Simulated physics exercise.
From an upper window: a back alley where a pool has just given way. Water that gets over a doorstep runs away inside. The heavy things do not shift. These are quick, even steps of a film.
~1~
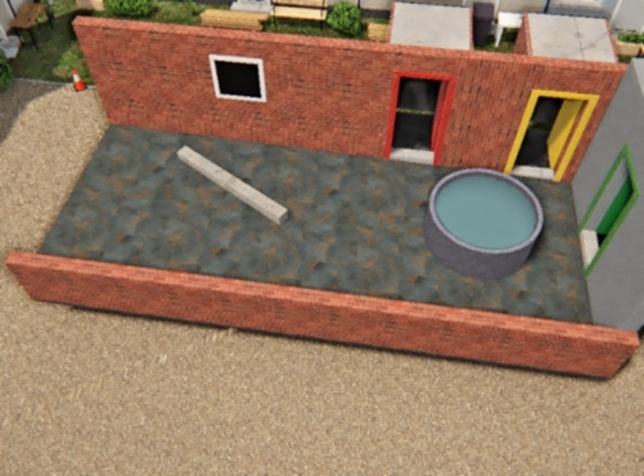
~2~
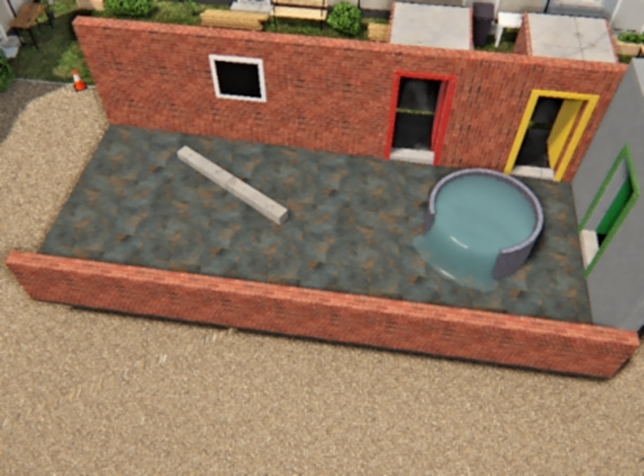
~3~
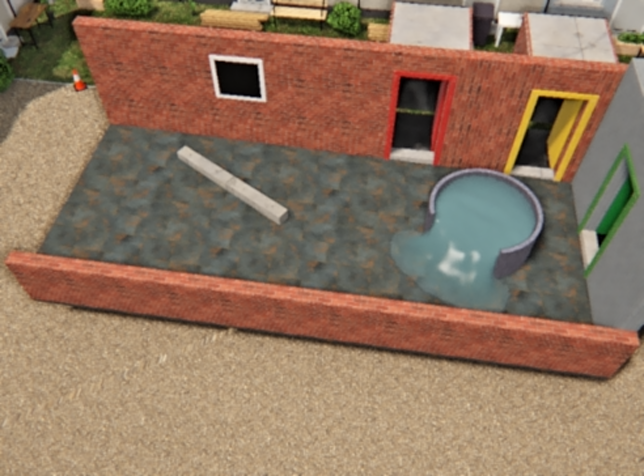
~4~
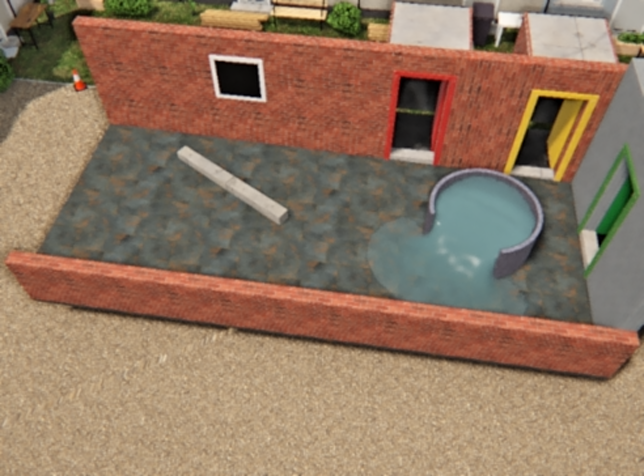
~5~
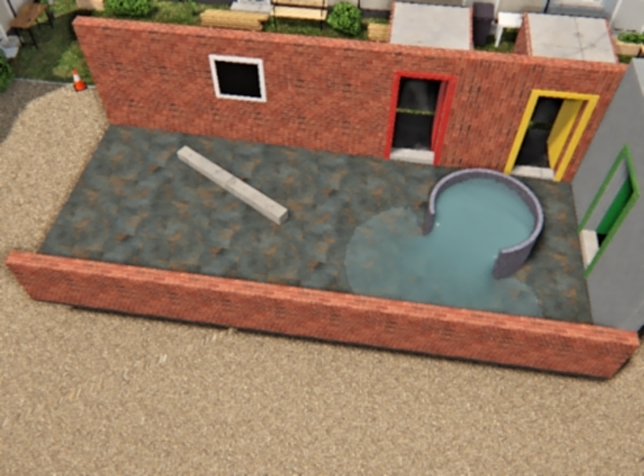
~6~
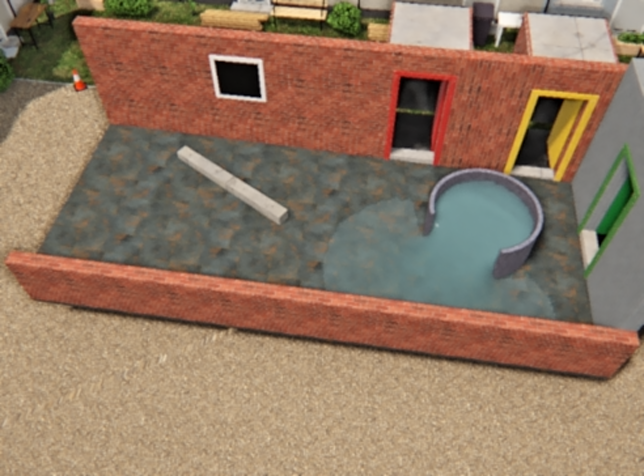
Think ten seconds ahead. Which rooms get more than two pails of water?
One by one: The red door holds within the limit; the yellow door floods; the green door holds within the limit.
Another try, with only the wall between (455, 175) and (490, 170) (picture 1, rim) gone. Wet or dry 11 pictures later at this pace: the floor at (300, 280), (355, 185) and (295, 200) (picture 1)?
As listed: No water, wet, flooded.
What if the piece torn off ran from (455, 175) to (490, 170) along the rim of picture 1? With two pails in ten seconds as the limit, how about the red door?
Then: The red door goes over.
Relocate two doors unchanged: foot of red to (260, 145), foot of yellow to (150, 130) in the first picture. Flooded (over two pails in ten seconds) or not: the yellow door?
The yellow door takes less.
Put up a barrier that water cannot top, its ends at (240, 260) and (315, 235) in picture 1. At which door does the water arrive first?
First comes the one in green.
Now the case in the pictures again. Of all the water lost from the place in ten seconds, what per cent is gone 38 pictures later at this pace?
I make it 70 per cent.
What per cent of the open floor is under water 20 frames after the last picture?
About 65 per cent.
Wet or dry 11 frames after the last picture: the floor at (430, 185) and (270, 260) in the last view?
In turn: Dry, under water.
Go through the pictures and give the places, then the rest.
In the first picture, still water in the pool at (485, 211).
In the second picture, the front is at (418, 238), out from the gap at (454, 259).
In the third picture, the front is at (402, 234), out from the gap at (453, 261).
In the fourth picture, the front is at a hidden place, out from the gap at (453, 261).
In the fifth picture, water pours out at (453, 262) and has run to (349, 266).
In the sixth picture, the front is at (329, 285), out from the gap at (453, 262).
A moment on, water covers 25 % of the floor; the red door not reached, the yellow door not reached, the green door not reached.
Next, water covers 35 % of the floor; the red door not reached, the yellow door not reached, the green door wet at the sill, nothing in.
Then, water covers 65 % of the floor; the red door not reached, the yellow door under two buckets in, the green door wet at the sill, nothing in.
Later, water covers 90 % of the floor; the red door wet at the sill, nothing in, the yellow door over two buckets in, the green door wet at the sill, nothing in.
In the end, water covers 80 % of the floor; the red door wet at the sill, nothing in, the yellow door far over two buckets in, the green door wet at the sill, nothing in.
